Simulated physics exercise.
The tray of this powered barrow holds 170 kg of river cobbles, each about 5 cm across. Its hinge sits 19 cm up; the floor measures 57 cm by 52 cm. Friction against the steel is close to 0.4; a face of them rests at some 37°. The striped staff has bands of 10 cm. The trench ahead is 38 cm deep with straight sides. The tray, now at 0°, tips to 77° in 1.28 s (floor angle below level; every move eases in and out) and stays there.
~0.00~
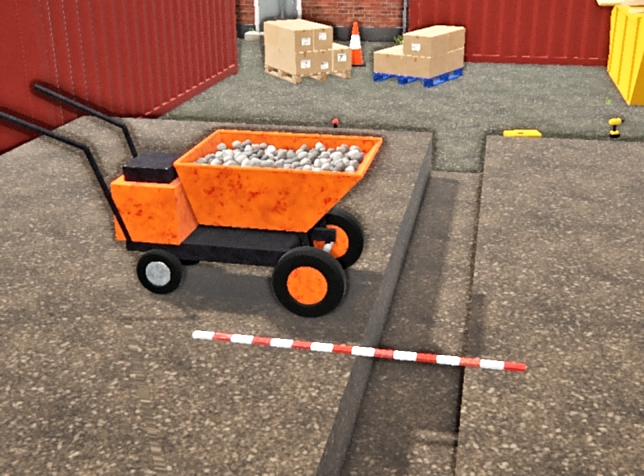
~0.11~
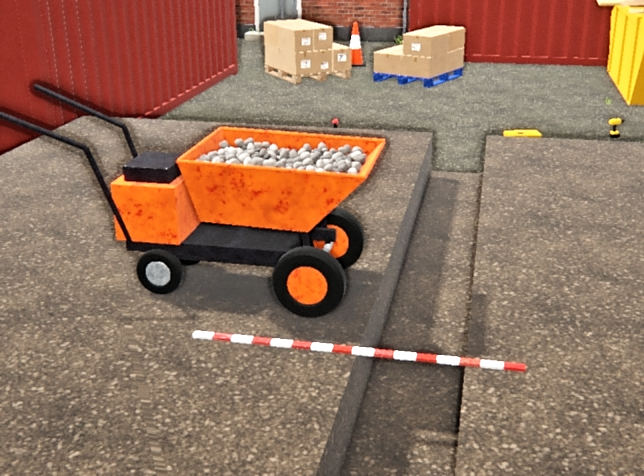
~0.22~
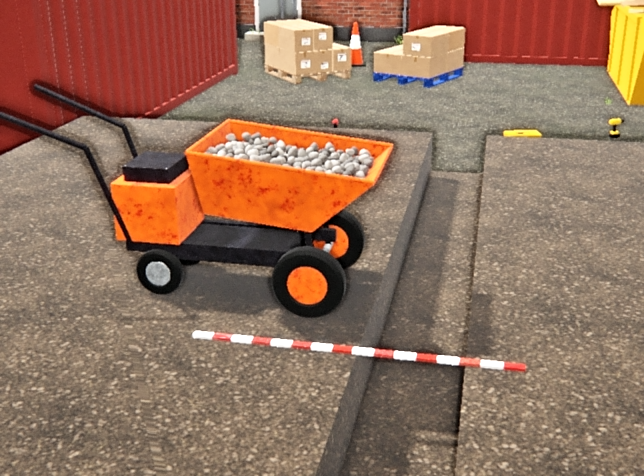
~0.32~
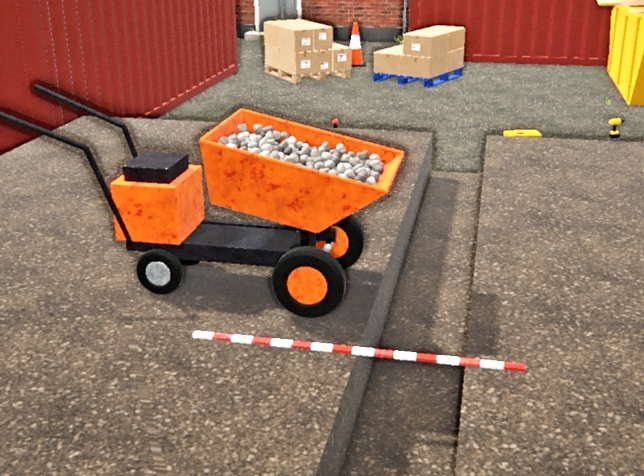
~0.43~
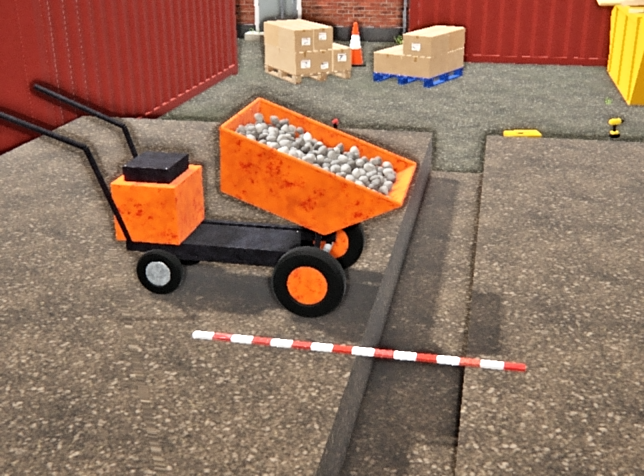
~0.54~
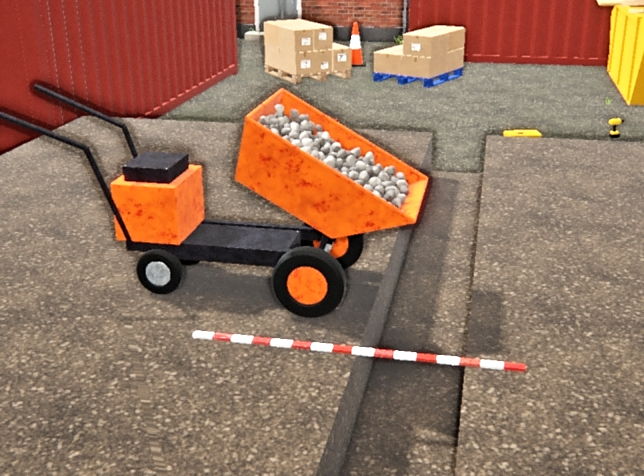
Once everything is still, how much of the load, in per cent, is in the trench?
Some 59 per cent of it.
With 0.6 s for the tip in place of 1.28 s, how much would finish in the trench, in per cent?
In that case some 45 per cent.
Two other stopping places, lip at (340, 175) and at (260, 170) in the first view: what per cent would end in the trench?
Near 90 per cent from the first place, 70 from the second.
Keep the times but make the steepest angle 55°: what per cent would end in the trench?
It would be near 40 per cent.
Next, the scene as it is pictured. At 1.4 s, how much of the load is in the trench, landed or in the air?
About 25 per cent by then.
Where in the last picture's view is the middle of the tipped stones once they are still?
Near (461, 344).
After 1.0 s the floor is at 65°; 99 % in the tray, 1 % in the trench; the foremost stones are at (451, 264).
After 1.4 s the floor is at 77°; 44 % in the tray, 27 % in the trench, 29 % past the trench; the foremost stones are at (573, 305).
After 1.7 s the floor is at 77°; 12 % in the tray, 46 % in the trench, 42 % past the trench; the foremost stones are past the picture's edge.
After 3.7 s the floor is at 77°; 0 % in the tray, 59 % in the trench, 41 % past the trench; the foremost stones are past the picture's edge.
